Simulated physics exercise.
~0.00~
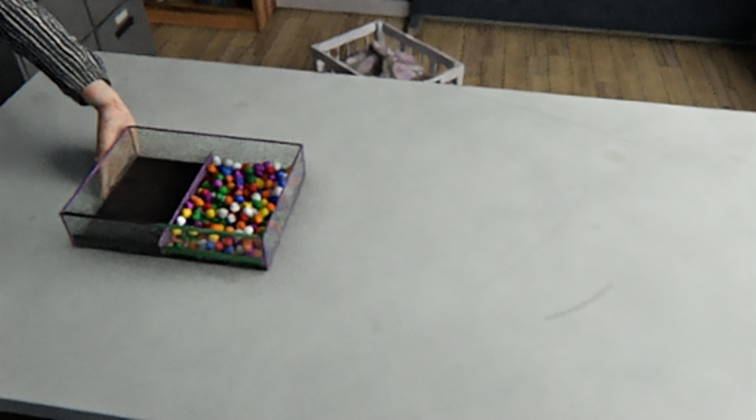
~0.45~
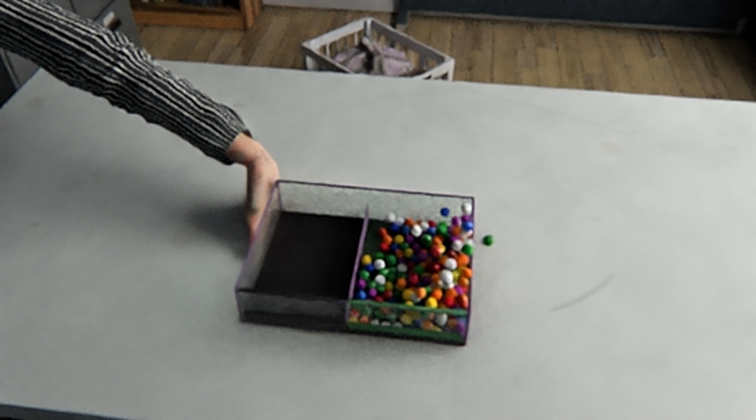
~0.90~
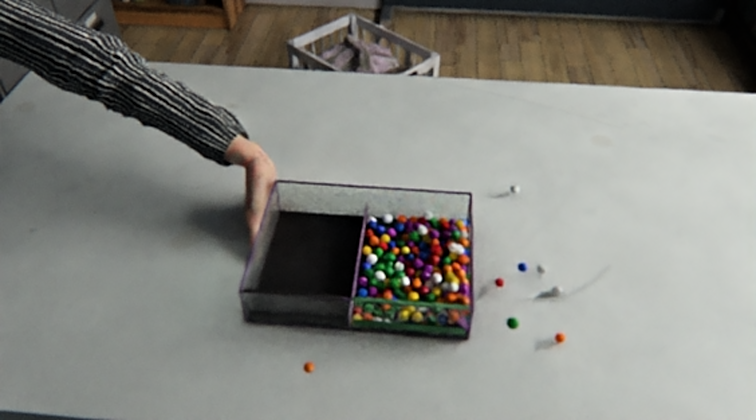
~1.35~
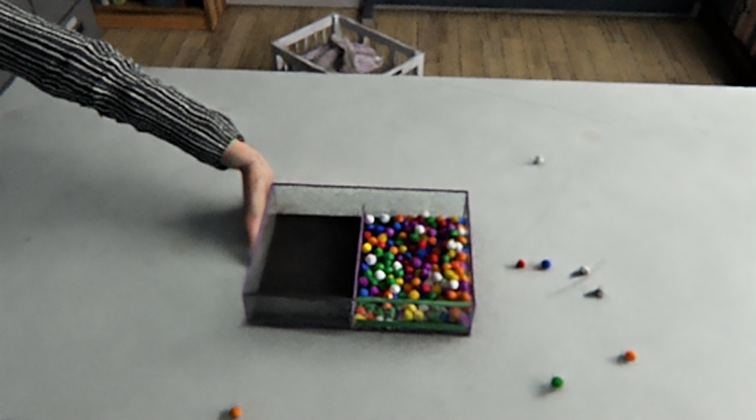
On a grey table, a hand slides a divided tray right, spilling a few colorful marbles.
